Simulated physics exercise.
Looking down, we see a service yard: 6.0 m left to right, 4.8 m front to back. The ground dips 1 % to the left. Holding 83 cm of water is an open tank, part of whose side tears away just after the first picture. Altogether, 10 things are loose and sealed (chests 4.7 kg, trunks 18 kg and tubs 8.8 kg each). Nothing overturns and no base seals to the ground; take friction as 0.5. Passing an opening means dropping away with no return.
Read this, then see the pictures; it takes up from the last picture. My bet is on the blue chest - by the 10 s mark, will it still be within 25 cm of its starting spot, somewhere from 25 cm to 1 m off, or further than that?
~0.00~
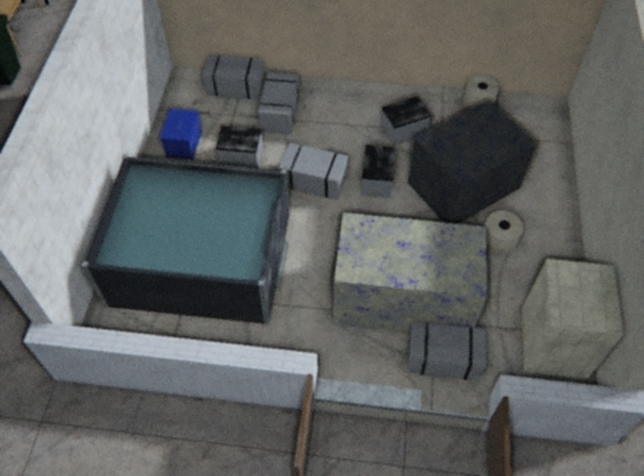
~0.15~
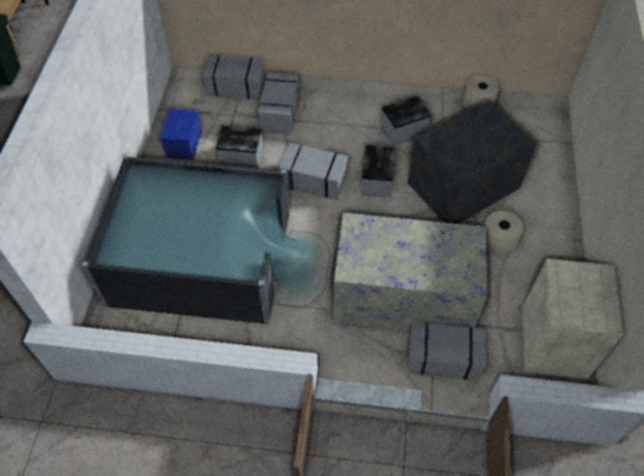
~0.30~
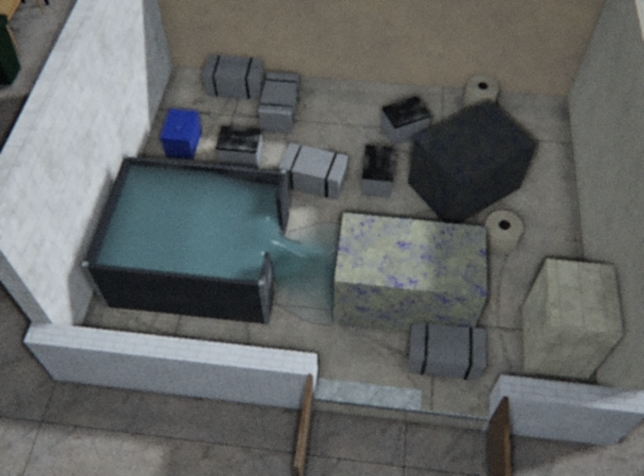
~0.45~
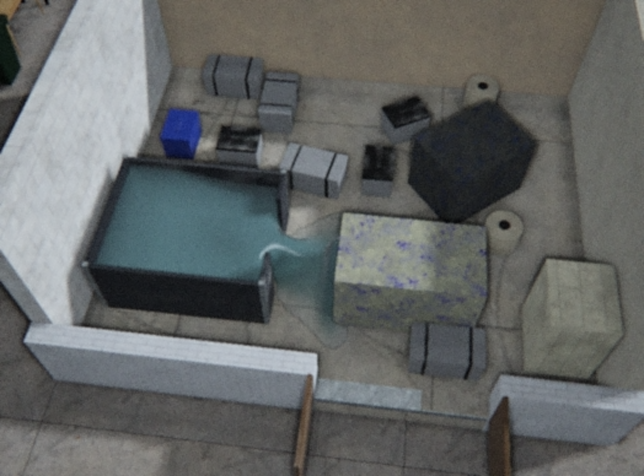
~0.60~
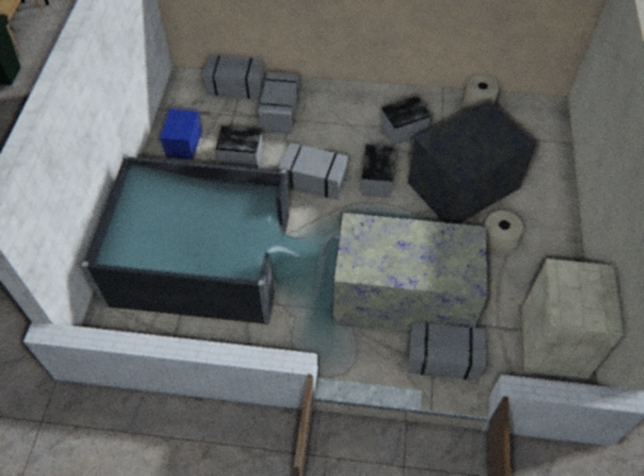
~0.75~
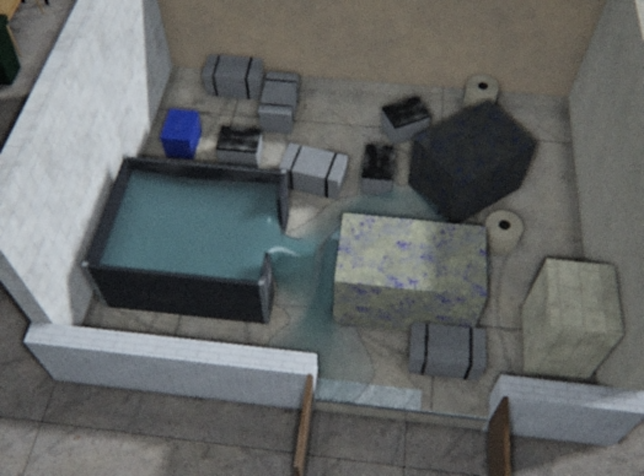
Somewhat off, a short way.
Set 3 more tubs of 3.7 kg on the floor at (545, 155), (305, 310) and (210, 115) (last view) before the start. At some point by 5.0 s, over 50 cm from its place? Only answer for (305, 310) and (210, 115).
Lab note - in order: Above threshold / below threshold.
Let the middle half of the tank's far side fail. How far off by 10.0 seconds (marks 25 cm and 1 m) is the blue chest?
I'd say the blue chest gets swept off.
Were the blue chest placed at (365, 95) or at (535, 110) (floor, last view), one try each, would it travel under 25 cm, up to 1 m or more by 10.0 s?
At the first spot it winds up far off; at the second it winds up far off.
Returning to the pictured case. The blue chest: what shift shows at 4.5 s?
It is about 30 cm out of place by then.
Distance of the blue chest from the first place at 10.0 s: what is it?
Some 80 cm, give or take.
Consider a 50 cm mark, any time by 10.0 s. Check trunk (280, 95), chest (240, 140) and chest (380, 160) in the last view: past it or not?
Well, going one by one, it's not that far, too far and too far.
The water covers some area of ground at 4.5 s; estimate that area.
Wet area: Approx. 24 m2.
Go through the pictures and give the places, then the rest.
The blue chest at (180, 125), on the bottom; water covers 2.8 m2; 0 of 10 have shifted, in the first frame.
The blue chest at (180, 125), on the bottom; water covers 3.3 m2; 0 of 10 have shifted, in the second frame.
The blue chest at (180, 125), on the bottom; 3.9 m2 under water; 0 of 10 have shifted, in the third frame.
The blue chest at (180, 125) rests on the ground; 4.4 m2 under water; 0 of 10 have shifted, in the fourth frame.
The blue chest at (180, 125), on the bottom; 5.3 m2 under water; 0 of 10 have shifted, in the fifth frame.
The blue chest at (180, 125) rests on the ground; 6.4 m2 under water; 0 of 10 have shifted, in the sixth frame.
After 2.0 s the blue chest is near (180, 125), 0.0 m from its start, aground; 0 of 10 are out; 1 afloat.
After 4.5 s the blue chest is near (202, 113), 0.3 m from its start, aground; 0 of 10 are out; 3 afloat.
After 7.0 s the blue chest is near (217, 149), 0.7 m from its start, afloat; 0 of 10 are out; 8 afloat.
After 10.0 s the blue chest is near (215, 150), 0.7 m from its start, afloat; 0 of 10 are out; 9 afloat.
